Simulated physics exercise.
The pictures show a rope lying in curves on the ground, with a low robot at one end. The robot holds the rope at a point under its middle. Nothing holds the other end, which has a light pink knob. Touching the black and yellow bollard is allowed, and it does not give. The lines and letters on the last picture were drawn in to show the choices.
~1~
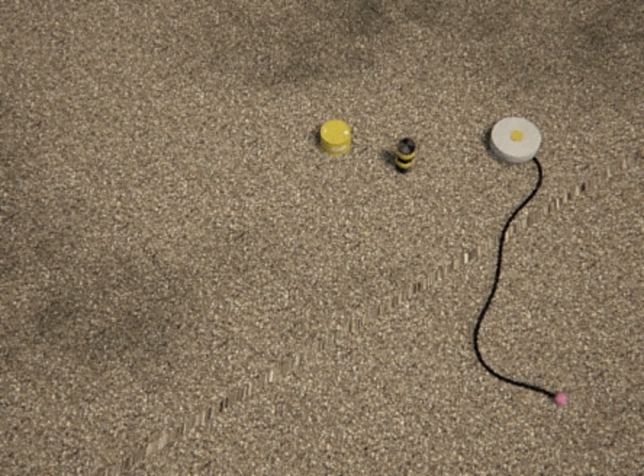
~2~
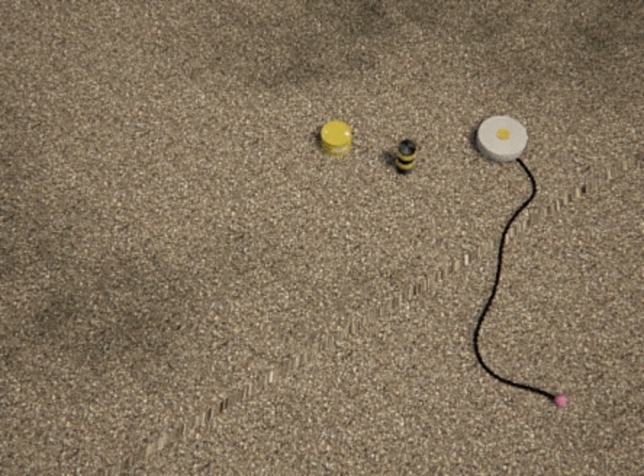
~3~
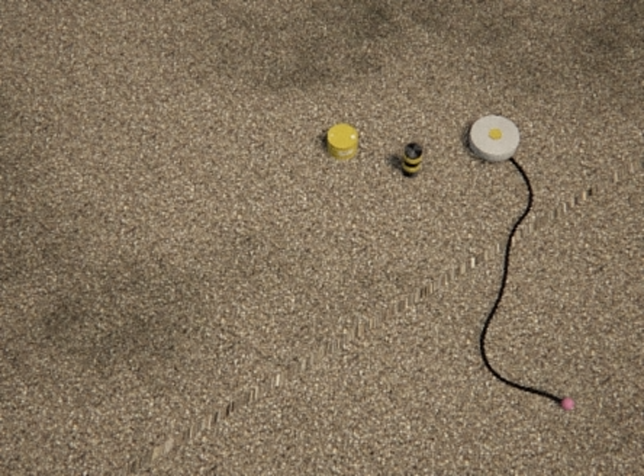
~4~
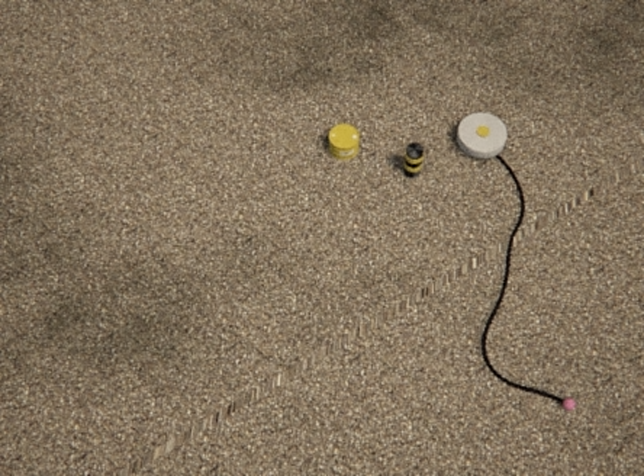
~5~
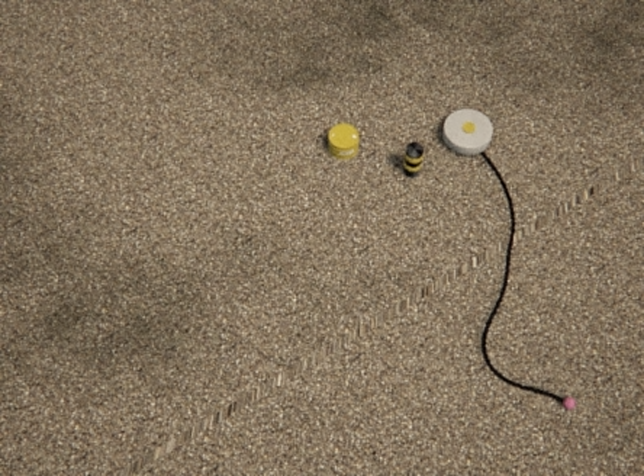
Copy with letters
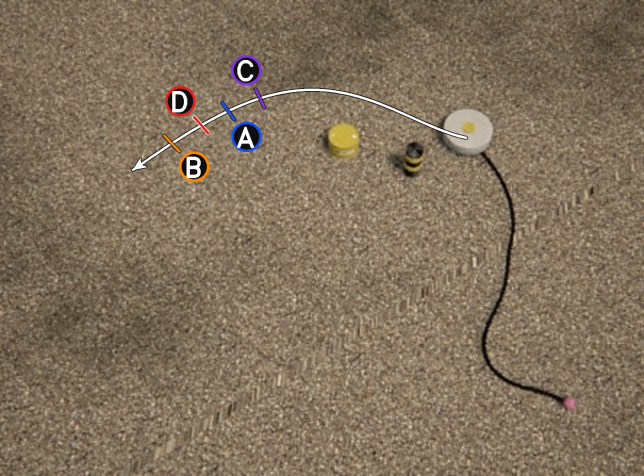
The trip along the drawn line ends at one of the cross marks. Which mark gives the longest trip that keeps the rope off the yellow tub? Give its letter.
At C, and not beyond.
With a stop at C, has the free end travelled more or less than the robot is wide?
By then, more.
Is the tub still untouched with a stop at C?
Yes.
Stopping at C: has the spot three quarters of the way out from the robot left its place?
Yes.
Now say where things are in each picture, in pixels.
Bollard (405, 156); robot (515, 141); free end (561, 399), in the first picture.
Robot (502, 140); free end (561, 401), in the second picture.
Robot (494, 139); bollard (412, 161), in the third picture.
Robot (482, 136); yellow tub (344, 142), in the fourth picture.
Robot (467, 133); free end (569, 403); yellow tub (344, 142); bollard (413, 160), in the fifth picture.
On the marked copy, A at (228, 111); B at (172, 143); C at (260, 98); D at (201, 125); the route from (466, 138) via (290, 91) to (133, 170).
With C. Early on, robot (396, 105), middle of the rope (476, 244), free end (556, 396).
Further on, robot (324, 85), middle of the rope (438, 196), free end (519, 340).
At the end, robot (259, 93), middle of the rope (412, 161), free end (495, 294); only the bollard has been touched, if anything.
As for the rest, A brings the rope against the tub; B brings the rope against the tub; D brings the rope against the tub.
